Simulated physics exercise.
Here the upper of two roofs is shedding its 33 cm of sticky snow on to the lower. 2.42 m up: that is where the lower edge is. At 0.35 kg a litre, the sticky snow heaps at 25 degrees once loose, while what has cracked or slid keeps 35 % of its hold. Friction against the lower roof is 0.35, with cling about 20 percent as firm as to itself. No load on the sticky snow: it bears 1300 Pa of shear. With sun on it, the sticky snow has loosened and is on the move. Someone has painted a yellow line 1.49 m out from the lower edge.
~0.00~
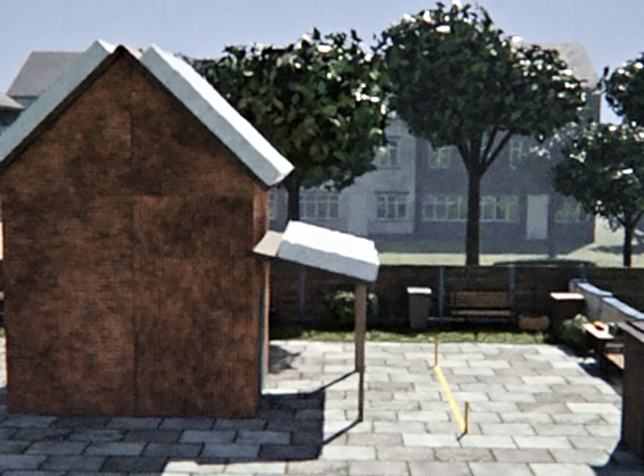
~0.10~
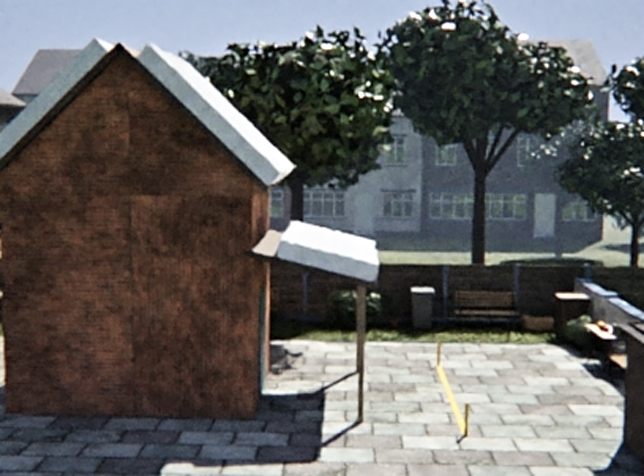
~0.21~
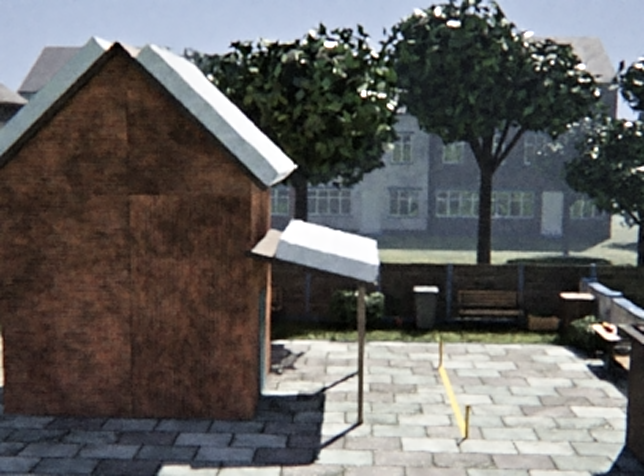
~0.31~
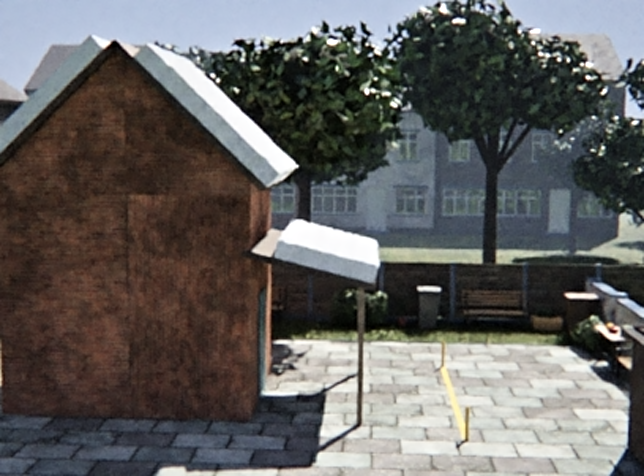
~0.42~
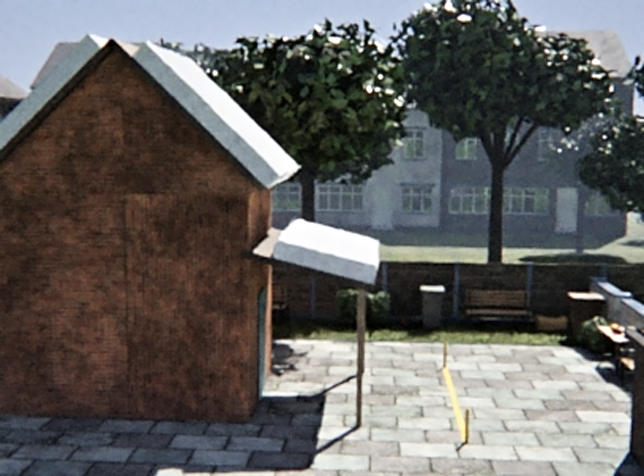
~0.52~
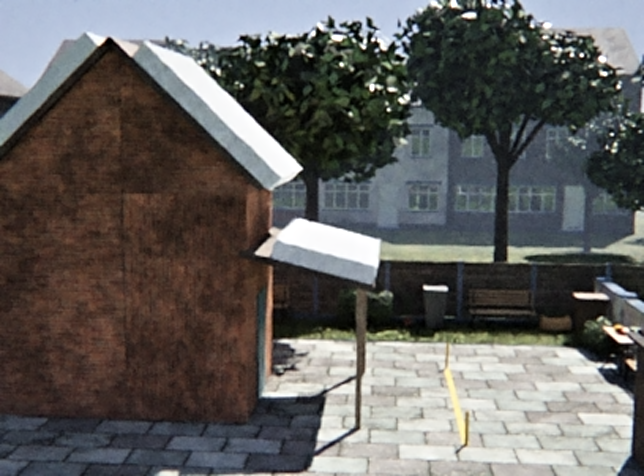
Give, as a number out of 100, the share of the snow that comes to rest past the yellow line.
0 out of 100.
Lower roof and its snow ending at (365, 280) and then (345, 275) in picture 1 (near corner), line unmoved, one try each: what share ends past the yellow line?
First about 4 per cent, second about 2 per cent.
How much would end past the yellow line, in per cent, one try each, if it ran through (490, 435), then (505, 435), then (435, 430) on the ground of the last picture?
In order, some 0, 0 and 3 percent would end past it.
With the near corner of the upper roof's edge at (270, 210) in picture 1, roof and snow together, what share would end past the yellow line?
About 0 per cent.
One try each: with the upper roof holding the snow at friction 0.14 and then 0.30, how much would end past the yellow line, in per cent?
Roughly 40 per cent first, roughly 35 per cent second.
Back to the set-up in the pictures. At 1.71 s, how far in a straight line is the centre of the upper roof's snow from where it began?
I'd say close to 1.6 m.
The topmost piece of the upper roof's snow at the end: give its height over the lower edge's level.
Roughly 1.2 m.
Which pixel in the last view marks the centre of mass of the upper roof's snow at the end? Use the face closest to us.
You'll find it around (316, 262).
After 1.07 s, none is below the lower edge and 0 % is past the line.
After 1.71 s, none is below the lower edge and 0 % is past the line.
After 2.36 s, none is below the lower edge and 0 % is past the line.
After 3.00 s, none is below the lower edge and 0 % is past the line.
After 4.90 s, 18 % is below the lower edge and 0 % is past the line.
